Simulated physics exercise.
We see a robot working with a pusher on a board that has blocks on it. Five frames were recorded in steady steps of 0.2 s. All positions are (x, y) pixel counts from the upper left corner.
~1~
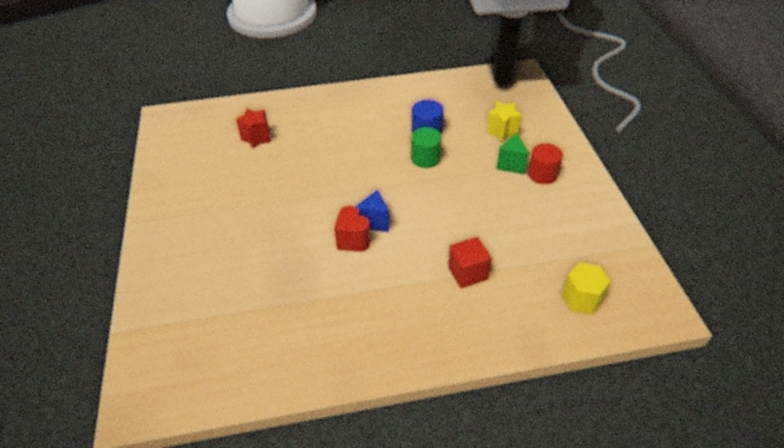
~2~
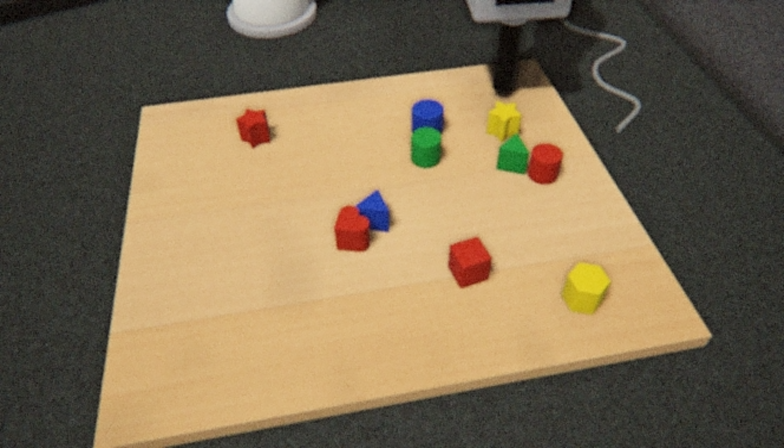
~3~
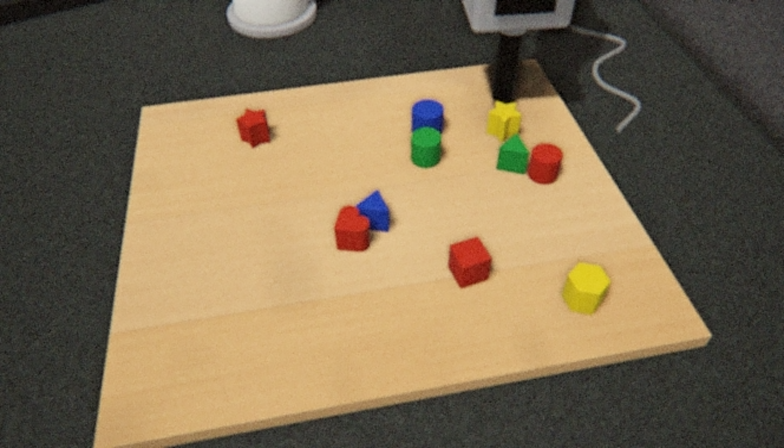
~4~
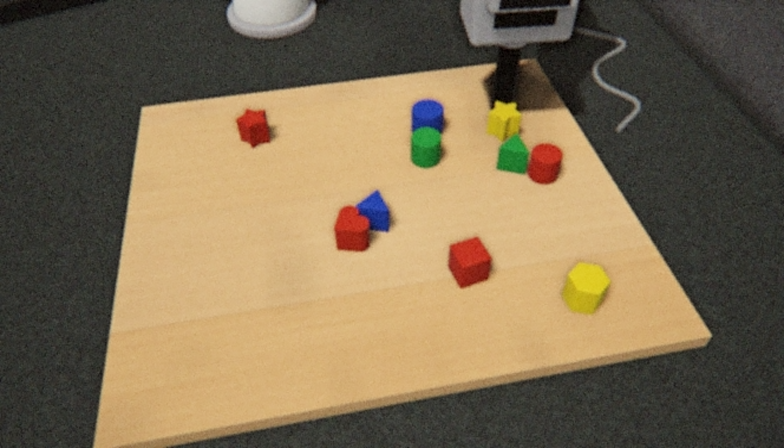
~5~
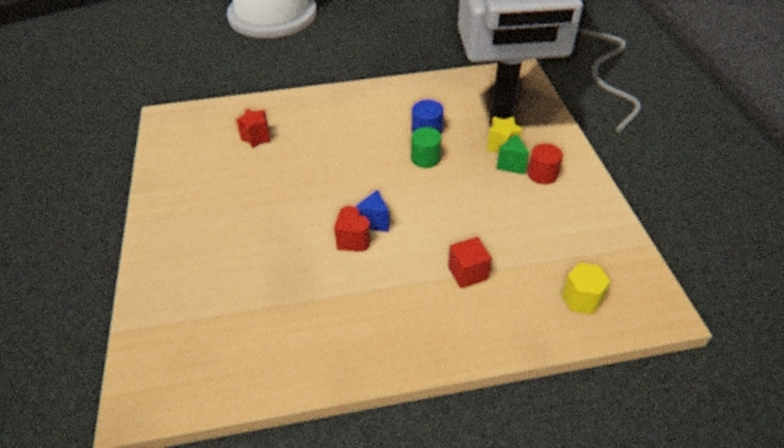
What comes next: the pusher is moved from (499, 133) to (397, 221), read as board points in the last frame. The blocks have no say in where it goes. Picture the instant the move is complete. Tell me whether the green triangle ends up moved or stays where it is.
It's moved.
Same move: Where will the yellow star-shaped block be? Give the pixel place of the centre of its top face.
I'd expect the centre of its top face to be at (489, 150).
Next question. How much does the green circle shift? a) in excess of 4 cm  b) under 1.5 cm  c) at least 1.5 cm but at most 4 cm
b (under 1.5 cm)
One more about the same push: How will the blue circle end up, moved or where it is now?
By the time the path is finished, it has hardly shifted at all.
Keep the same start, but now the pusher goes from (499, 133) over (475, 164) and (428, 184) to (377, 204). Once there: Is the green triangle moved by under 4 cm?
It seems so.
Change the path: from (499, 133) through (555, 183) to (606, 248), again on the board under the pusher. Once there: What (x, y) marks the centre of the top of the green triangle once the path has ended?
If I read the scene right, the answer is (509, 170).
What follows on the original path. One third of the way, pusher at (470, 153); yellow star-shaped block at (491, 148), turned 50° anticlockwise; green triangle at (517, 155), turned 30° anticlockwise.
Two thirds of the way, pusher at (435, 182); yellow star-shaped block at (489, 150), turned 65° anticlockwise; green triangle at (517, 155), turned 30° anticlockwise.
At the end, pusher at (397, 213); blue triangle unmoved; green circle unmoved; blue circle unmoved; yellow star-shaped block at (489, 150), turned 65° anticlockwise; green triangle at (517, 155), turned 30° anticlockwise.
